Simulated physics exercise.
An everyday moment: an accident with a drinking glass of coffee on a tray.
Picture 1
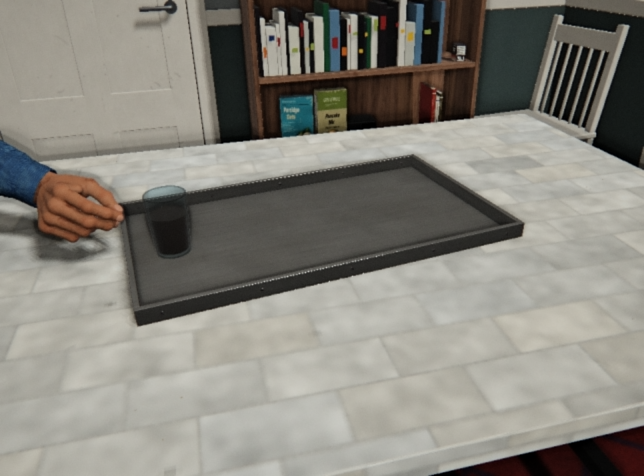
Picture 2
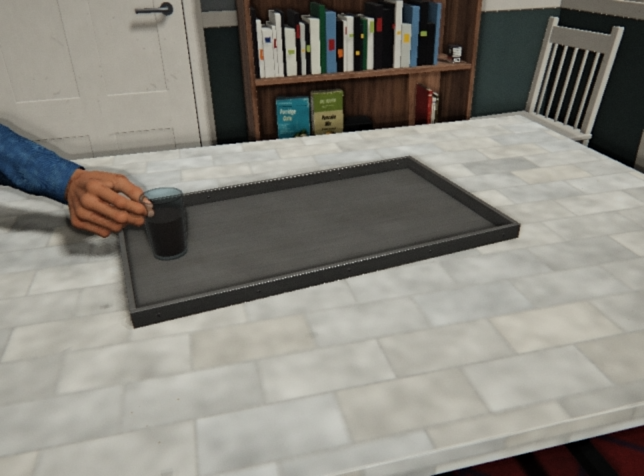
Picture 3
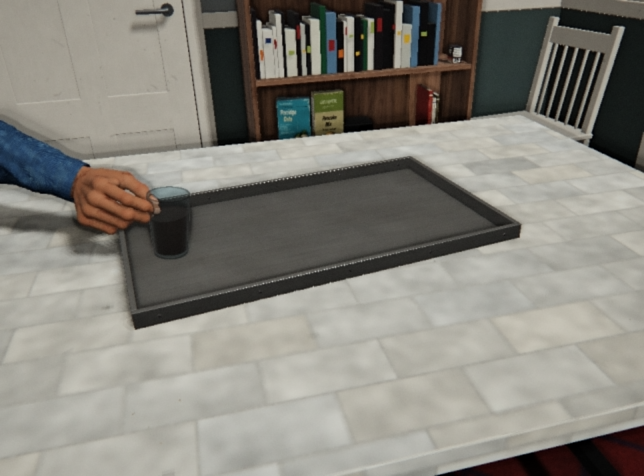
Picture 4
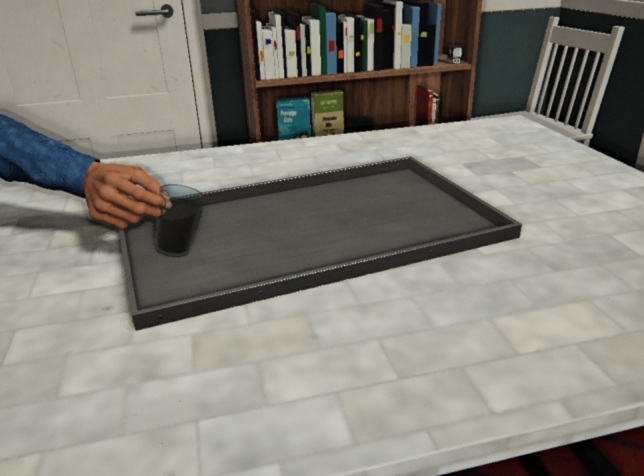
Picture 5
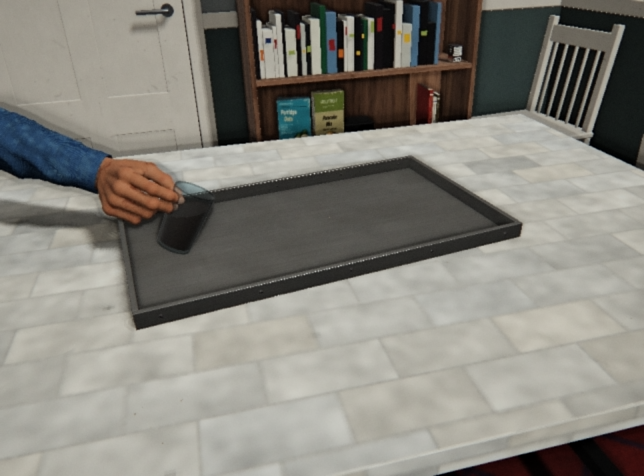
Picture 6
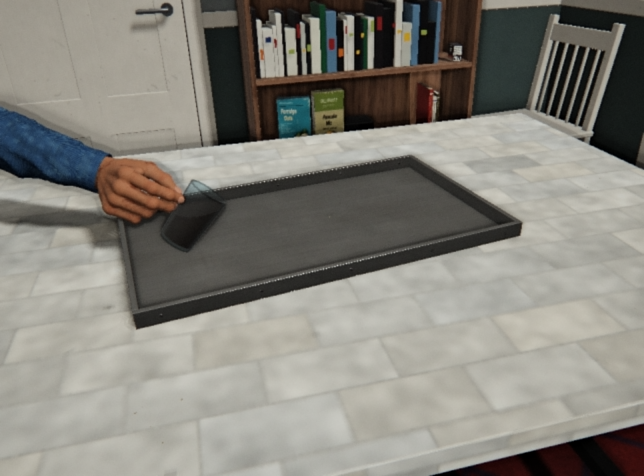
A blue-sleeved arm reaches in from the left over a pale stone-tiled table, seen from slightly above, with a white door, a wooden bookcase and a white chair behind. A clear drinking glass of dark coffee stands upright near the left end of a dark grey rectangular tray. The hand moves right to the glass and nudges its upper part, and the glass leans increasingly rightward while the tray stays put.
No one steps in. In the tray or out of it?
It is held by the rim.
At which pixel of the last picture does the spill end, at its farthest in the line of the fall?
At about (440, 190).
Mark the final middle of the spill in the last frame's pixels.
Roughly at (377, 209).
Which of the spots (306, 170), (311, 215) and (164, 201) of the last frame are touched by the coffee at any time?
First clear of it, second reached, third not reached.
Next, the drinking glass lies in the tray; the puddle covers about as much as a plate; the top is dry.
After that, the puddle covers about as much as a tray; the top is dry.
Finally, the puddle covers about as much as a tray; the top is dry.
